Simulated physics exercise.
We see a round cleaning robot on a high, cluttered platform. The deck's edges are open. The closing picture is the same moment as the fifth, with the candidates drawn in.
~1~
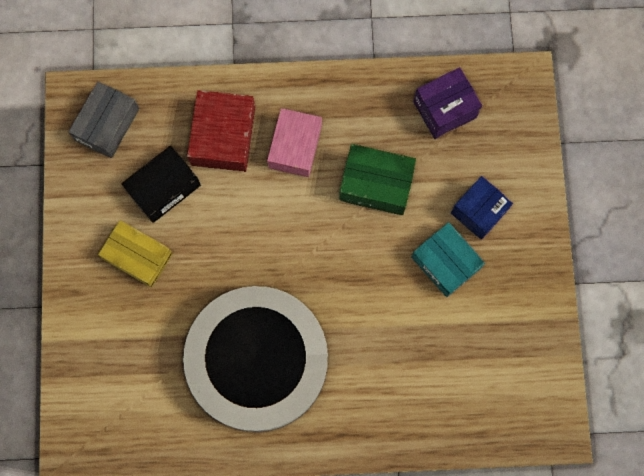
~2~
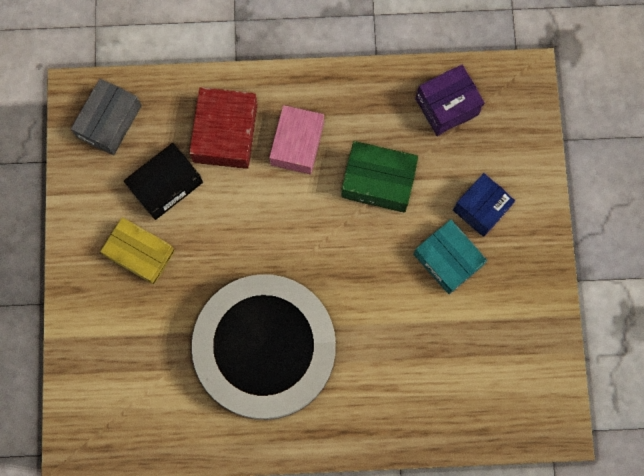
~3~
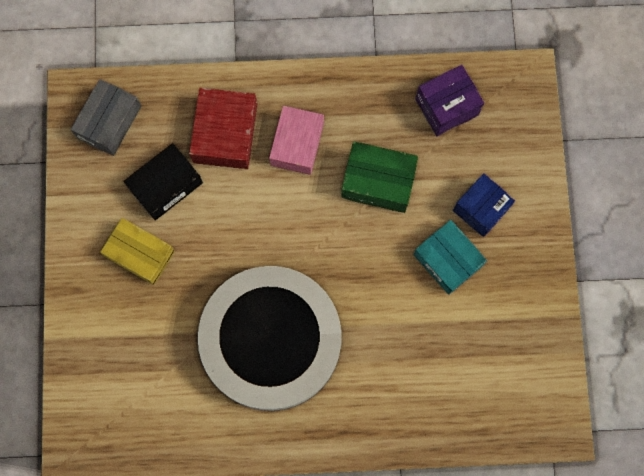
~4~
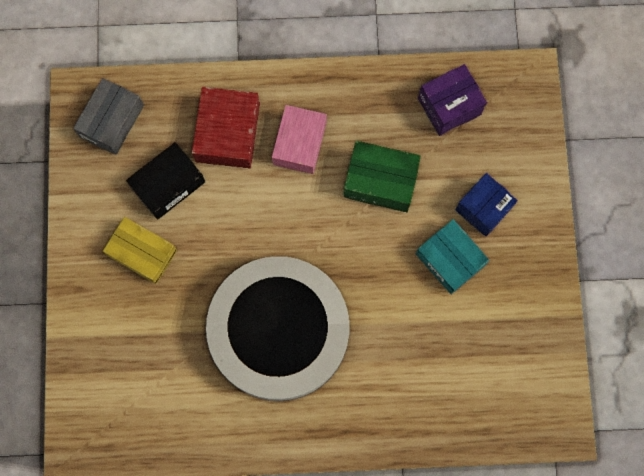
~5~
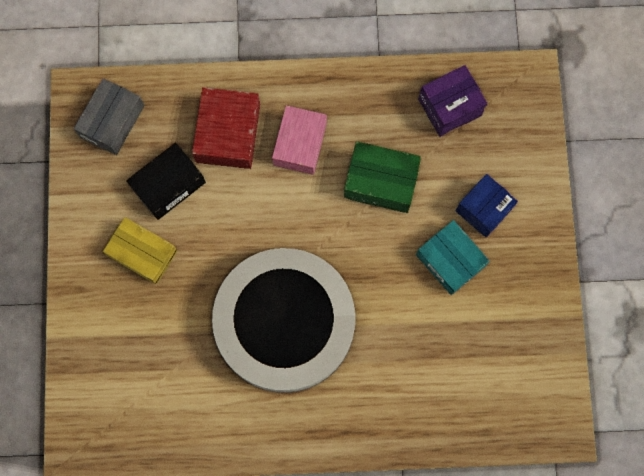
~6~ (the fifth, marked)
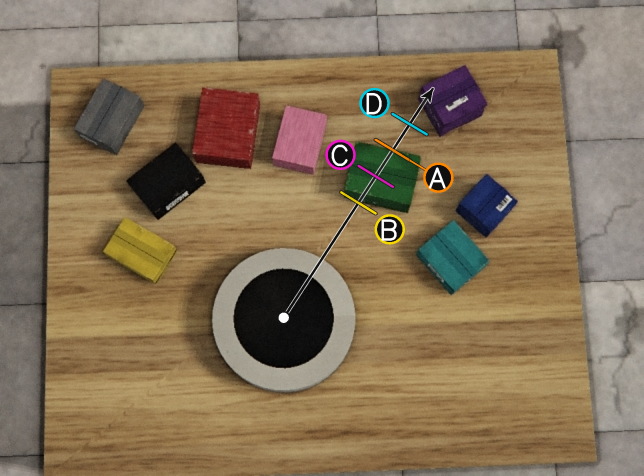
A wooden platform holding scattered colourful boxes, with a round grey and black robot gliding slowly up and to the right.
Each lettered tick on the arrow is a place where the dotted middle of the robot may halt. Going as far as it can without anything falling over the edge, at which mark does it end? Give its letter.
A.
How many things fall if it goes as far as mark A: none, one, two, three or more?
By then, none.
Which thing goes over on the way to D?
It is the purple parcel.
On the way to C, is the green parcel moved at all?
Yes.
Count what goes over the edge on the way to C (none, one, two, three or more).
The count is none.
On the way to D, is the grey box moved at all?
By then, no.
On the marked copy, A at (393, 150); B at (358, 202); C at (376, 177); D at (410, 124); the arrow from (284, 318) to (433, 89); the white dot at (284, 318).
Taking A. A third of the way, robot (324, 259); purple parcel (453, 101); grey box (109, 117).
Two thirds of the way, robot (364, 198); purple parcel (458, 94); pink crate (302, 125).
When it is over, robot (391, 156); purple parcel (484, 53); green parcel (452, 90); nothing has fallen.
As for the rest, B is safe but short; C is safe but short; D drops the purple parcel.
